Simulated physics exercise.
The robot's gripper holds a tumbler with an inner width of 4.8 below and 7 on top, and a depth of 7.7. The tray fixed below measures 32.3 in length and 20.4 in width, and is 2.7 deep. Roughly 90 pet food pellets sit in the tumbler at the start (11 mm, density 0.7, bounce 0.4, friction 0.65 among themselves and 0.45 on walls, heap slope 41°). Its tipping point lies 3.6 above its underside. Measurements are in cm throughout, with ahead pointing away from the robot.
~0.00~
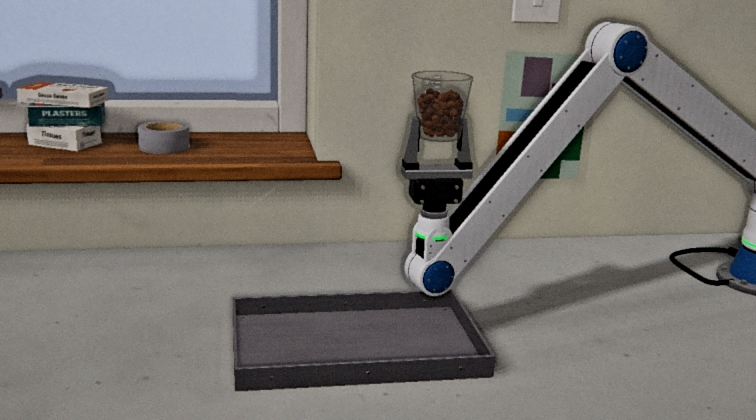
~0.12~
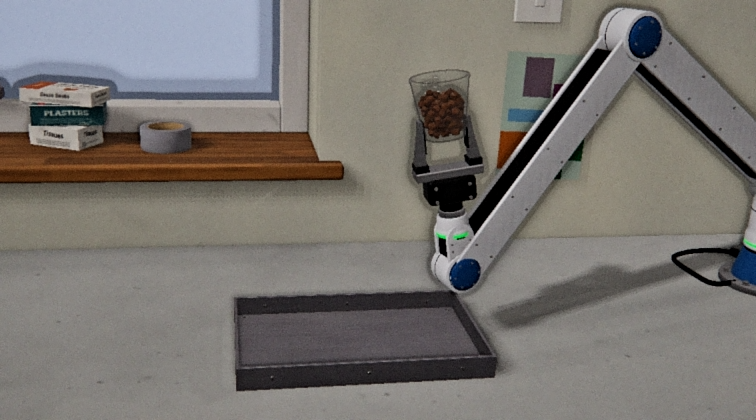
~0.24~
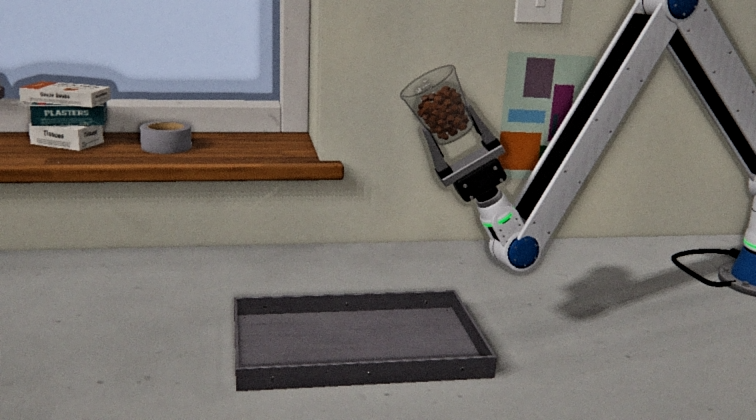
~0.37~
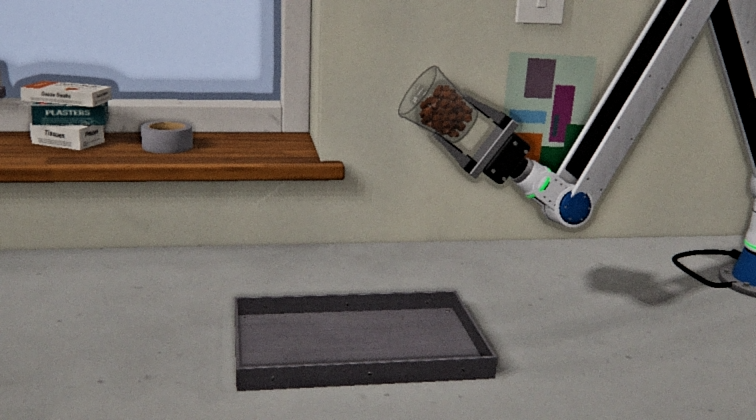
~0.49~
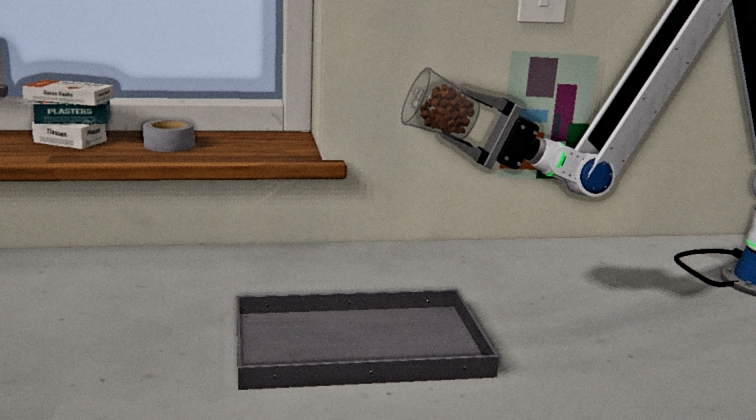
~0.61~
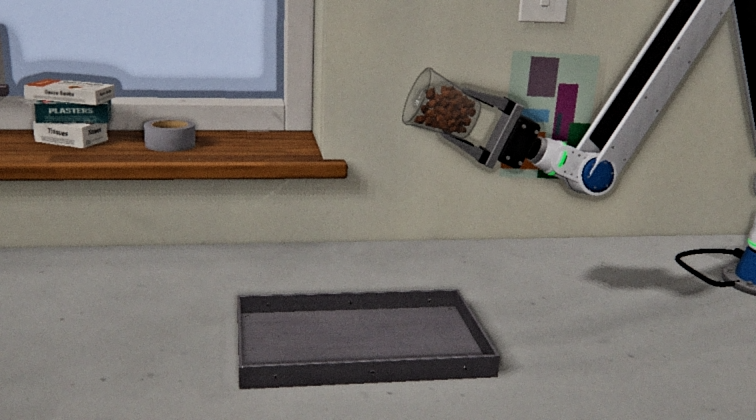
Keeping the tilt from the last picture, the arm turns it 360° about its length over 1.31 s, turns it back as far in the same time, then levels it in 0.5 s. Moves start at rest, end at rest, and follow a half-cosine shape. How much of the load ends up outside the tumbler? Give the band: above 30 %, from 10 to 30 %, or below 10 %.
It is below 10 %.
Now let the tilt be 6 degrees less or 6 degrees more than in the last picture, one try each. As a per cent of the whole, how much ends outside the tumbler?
About 0 and 20 per cent.
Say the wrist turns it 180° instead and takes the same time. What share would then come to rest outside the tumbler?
0 %.
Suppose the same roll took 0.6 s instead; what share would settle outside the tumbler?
Expected share: Some 0 %.
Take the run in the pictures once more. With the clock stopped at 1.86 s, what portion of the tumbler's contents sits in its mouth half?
Close to 40 per cent lies in the mouth half.
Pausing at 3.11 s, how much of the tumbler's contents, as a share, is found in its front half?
It's close to 35 percent.
By 1.86 s, tipped 67°, highest piece 35 above the table; 89 in the tumbler, 1 in the tray.
By 3.11 s, tipped 67°, highest piece 35 above the table; 89 in the tumbler, 1 in the tray.
By 3.93 s, upright, highest piece 37 above the table; 87 in the tumbler, 3 in the tray.
By 4.63 s, upright, highest piece 37 above the table; 87 in the tumbler, 3 in the tray.
Final count, 87 in the tumbler, 3 in the tray. That is 3 % outside the tumbler.
